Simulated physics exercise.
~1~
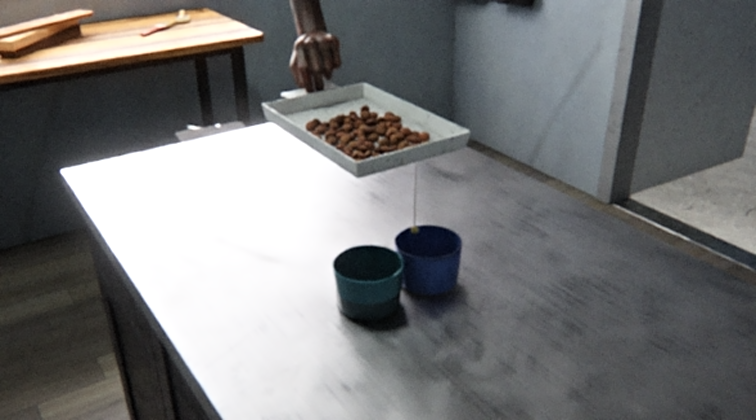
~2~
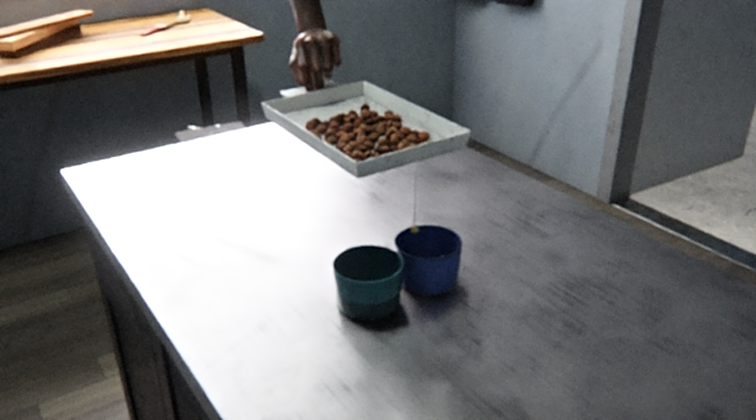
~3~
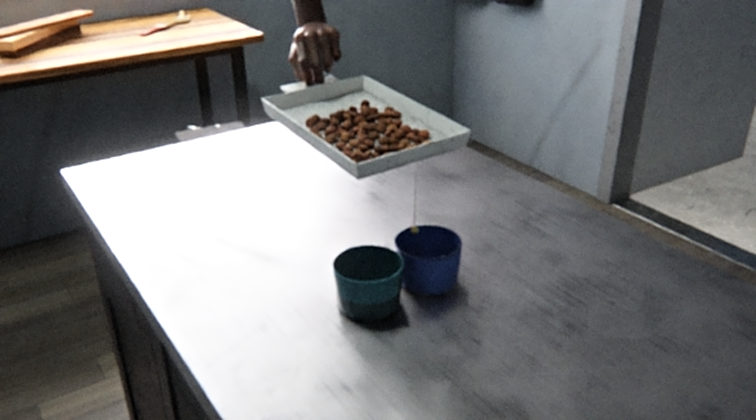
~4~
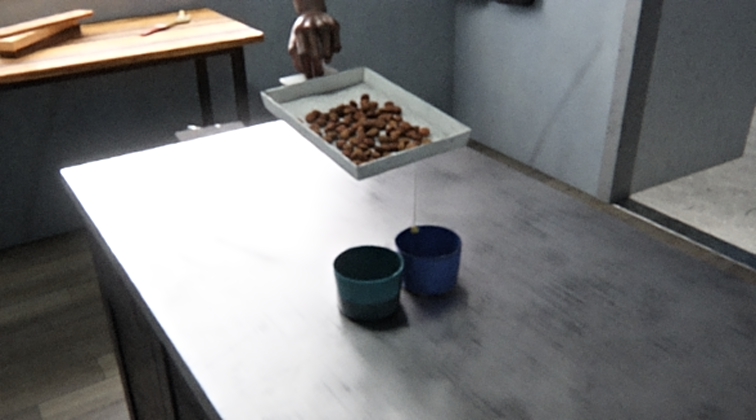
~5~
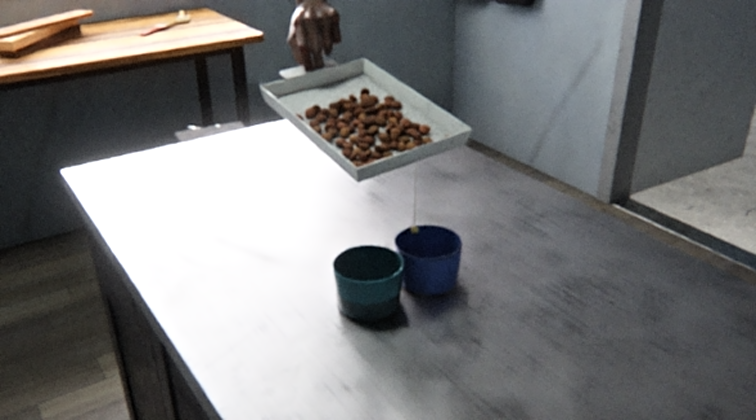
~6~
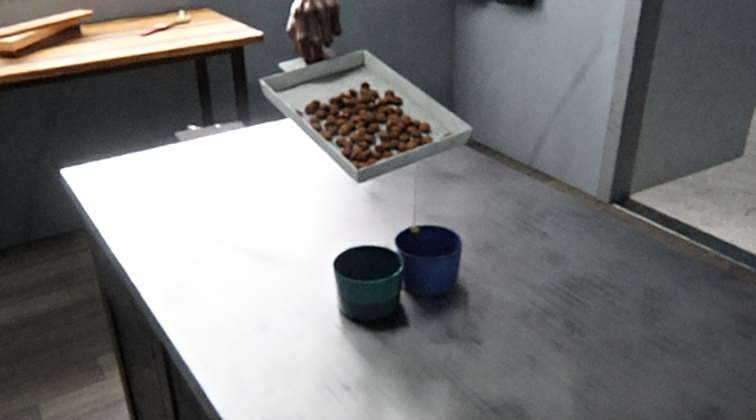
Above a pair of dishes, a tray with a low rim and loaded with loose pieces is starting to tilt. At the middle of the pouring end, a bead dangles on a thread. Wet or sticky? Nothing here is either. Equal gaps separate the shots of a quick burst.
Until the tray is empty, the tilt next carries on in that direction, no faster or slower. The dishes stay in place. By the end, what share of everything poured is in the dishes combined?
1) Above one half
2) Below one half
1.
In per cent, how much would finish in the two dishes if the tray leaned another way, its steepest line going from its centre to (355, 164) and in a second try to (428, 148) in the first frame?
Around 90 percent for the first aim and around 10 percent for the second.
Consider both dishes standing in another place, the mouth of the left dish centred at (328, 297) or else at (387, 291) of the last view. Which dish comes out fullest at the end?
Result, try one: The dish at right; try two: The dish at left.
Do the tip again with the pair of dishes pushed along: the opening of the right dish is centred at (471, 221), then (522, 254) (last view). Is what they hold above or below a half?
For the two tries in order: Not as much as half, not as much as half.
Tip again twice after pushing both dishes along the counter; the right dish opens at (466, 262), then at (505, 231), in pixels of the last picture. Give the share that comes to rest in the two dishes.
That makes 30 per cent, followed by 0 per cent.
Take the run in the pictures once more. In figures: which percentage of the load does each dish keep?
Final share: Left dish at 70 per cent, right dish at 0 per cent.
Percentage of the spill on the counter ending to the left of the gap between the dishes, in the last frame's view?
Around 30 %.
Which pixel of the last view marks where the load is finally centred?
(376, 301).
Soon after the last picture, tray tipped steeply; all on the tray.
A little later, tray tipped right over; about a third on the tray; about a quarter in the left dish; a small part outside both; about a quarter in the air.
Later still, tray tipped past a quarter turn; about two thirds in the left dish; a stray few in the right dish; about a third outside both.
At rest, tray tipped past a quarter turn; about two thirds in the left dish; a stray few in the right dish; about a third outside both.
